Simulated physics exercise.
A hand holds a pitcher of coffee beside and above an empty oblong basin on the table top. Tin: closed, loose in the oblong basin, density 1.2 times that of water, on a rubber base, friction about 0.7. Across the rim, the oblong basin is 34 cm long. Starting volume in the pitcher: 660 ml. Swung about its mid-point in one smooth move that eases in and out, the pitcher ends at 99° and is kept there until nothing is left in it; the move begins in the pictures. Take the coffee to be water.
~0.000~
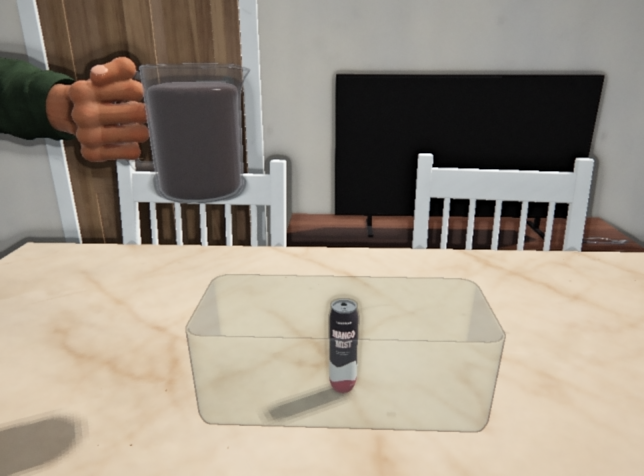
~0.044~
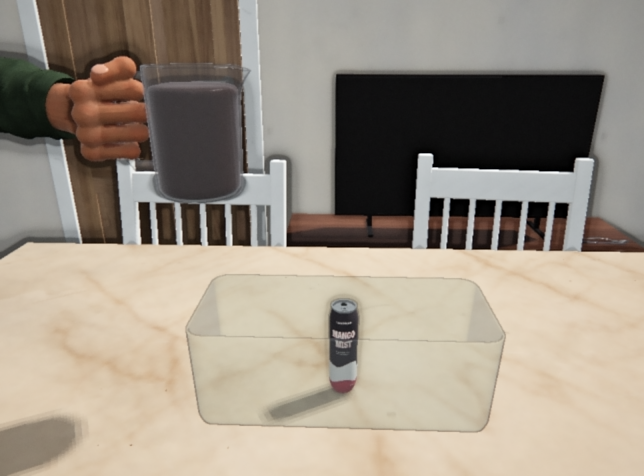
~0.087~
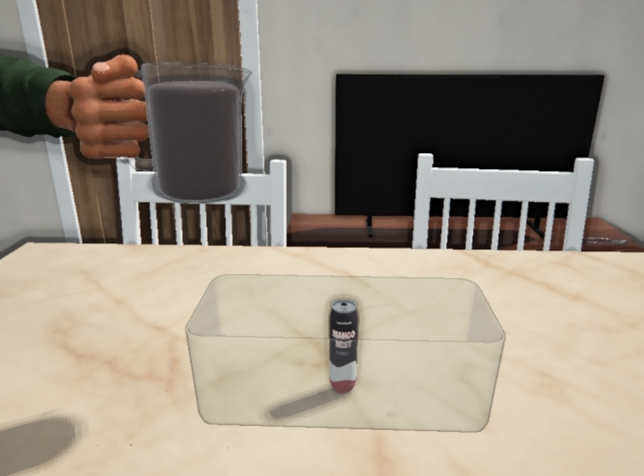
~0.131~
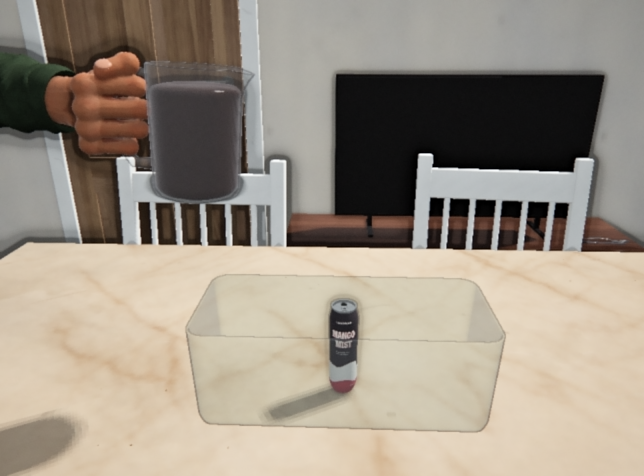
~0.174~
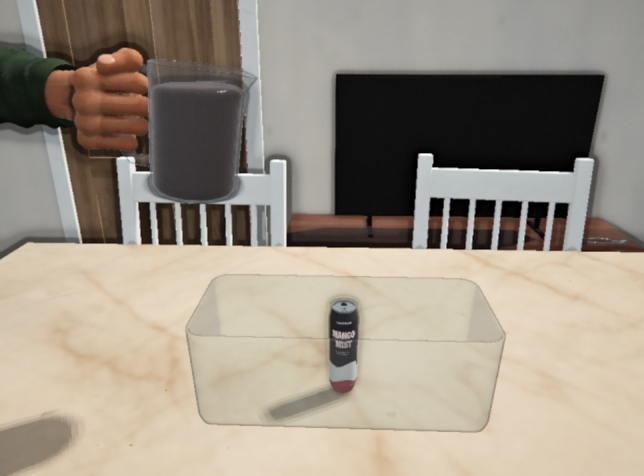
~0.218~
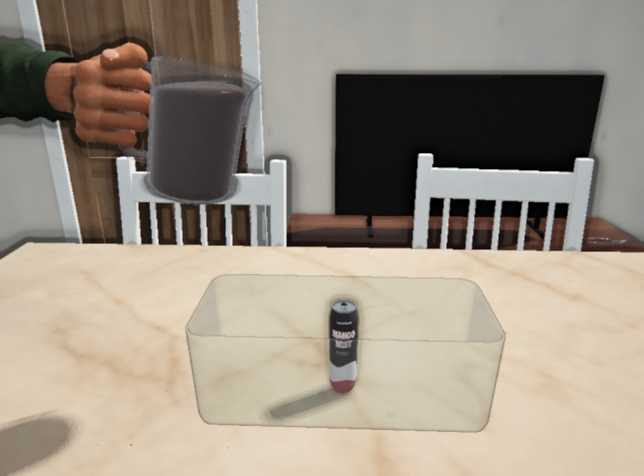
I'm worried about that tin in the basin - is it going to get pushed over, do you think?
No, it's going to stay vertical.
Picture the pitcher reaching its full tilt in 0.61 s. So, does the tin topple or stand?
The tin would stay balanced.
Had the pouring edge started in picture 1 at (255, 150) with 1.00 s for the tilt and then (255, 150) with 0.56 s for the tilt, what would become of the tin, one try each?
In the first try it comes down; in the second it comes down.
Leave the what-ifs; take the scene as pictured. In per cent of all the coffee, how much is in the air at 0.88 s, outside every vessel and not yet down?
Near 28 per cent, I'd say.
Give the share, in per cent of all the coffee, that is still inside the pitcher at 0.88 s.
42 %.
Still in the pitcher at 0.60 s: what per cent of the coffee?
Around 86 percent.
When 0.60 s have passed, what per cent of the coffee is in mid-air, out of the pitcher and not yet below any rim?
Share: Roughly 14 per cent.
By 0.60 s the tilt is 65° and 86 per cent is still to pour; the tin stands where it began.
By 0.88 s the tilt is 96° and 42 per cent is still to pour; the tin stands where it began.
By 1.18 s the tilt is 99° and 9 per cent is still to pour; the tin stands where it began.
By 1.50 s the tilt is 99° and 1 per cent is still to pour; the tin stands where it began.
At rest the tin stands where it began.
